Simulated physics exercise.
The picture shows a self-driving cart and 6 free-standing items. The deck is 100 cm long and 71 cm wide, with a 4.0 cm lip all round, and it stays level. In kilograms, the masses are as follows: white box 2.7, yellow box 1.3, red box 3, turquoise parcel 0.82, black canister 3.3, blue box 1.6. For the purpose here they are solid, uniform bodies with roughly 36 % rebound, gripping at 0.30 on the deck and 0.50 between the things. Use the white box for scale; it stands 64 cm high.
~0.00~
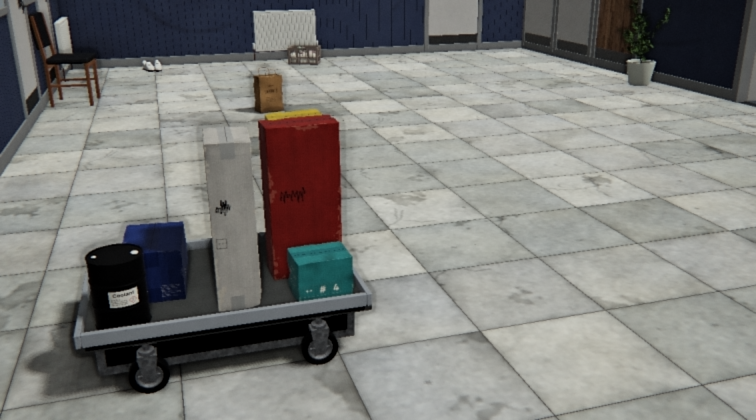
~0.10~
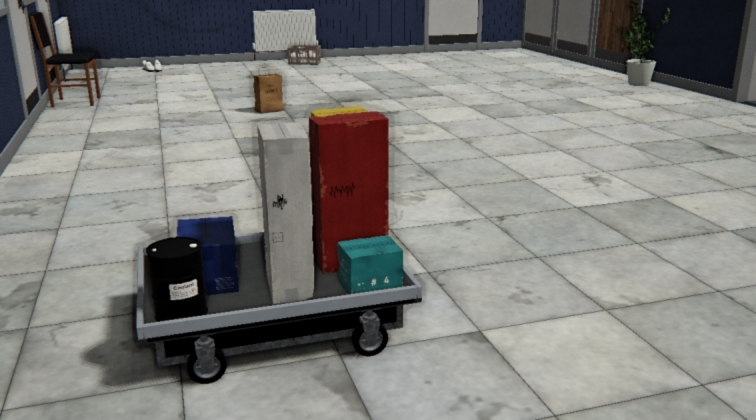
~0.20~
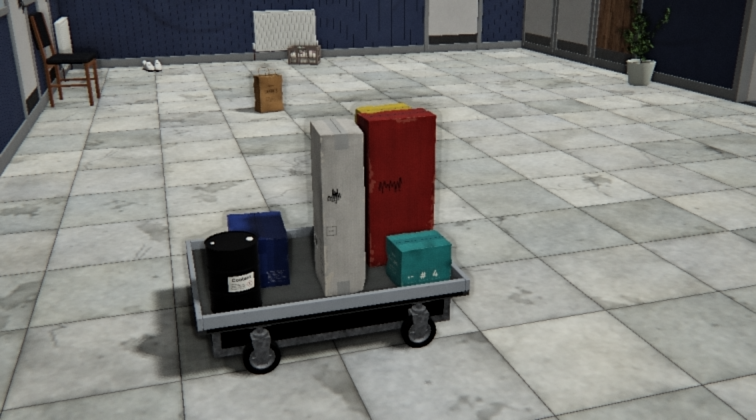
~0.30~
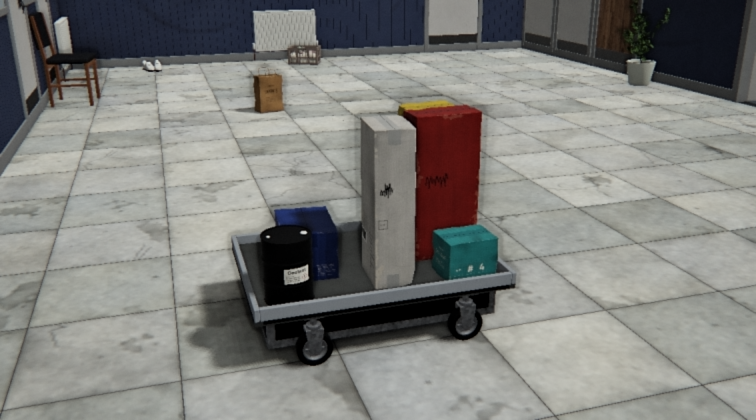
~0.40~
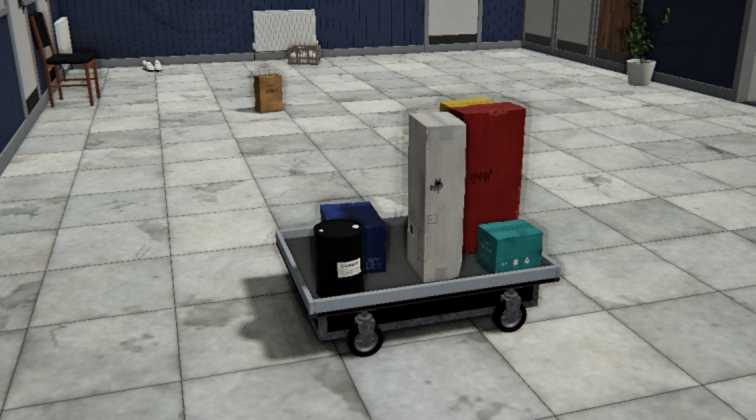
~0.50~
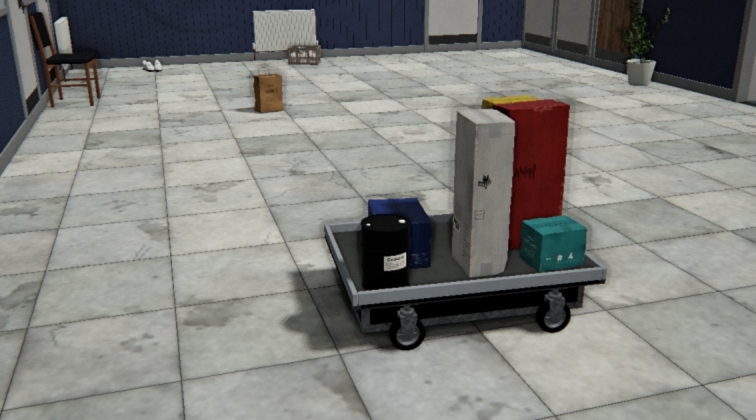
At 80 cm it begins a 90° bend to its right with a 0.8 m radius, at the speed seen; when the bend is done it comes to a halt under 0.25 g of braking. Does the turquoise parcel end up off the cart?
No.
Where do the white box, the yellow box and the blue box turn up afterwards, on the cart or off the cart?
Final state - the white box ends out of bounds; the yellow box ends out of bounds; the blue box stays within bounds.
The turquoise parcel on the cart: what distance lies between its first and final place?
I'd put it at about 16 centimetres.
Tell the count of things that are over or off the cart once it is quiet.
I get 3.
After 0.70 s, cart has run 140 cm, turned 32°; yellow box now off the cart; turquoise parcel leaning 25° near (655, 257); red box leaning 41°.
After 1.10 s, cart has run 220 cm, turned 87°; white box and red box now off the cart; turquoise parcel slid 25 cm; black canister slid 19 cm.
After 1.50 s, cart has run 287 cm, turned 90°; turquoise parcel slid 16 cm; blue box slid 17 cm; black canister slid 16 cm.
At rest (2.4 s), off the cart, white box, yellow box and red box; not toppled but over 10 cm from the start, turquoise parcel, black canister and blue box.
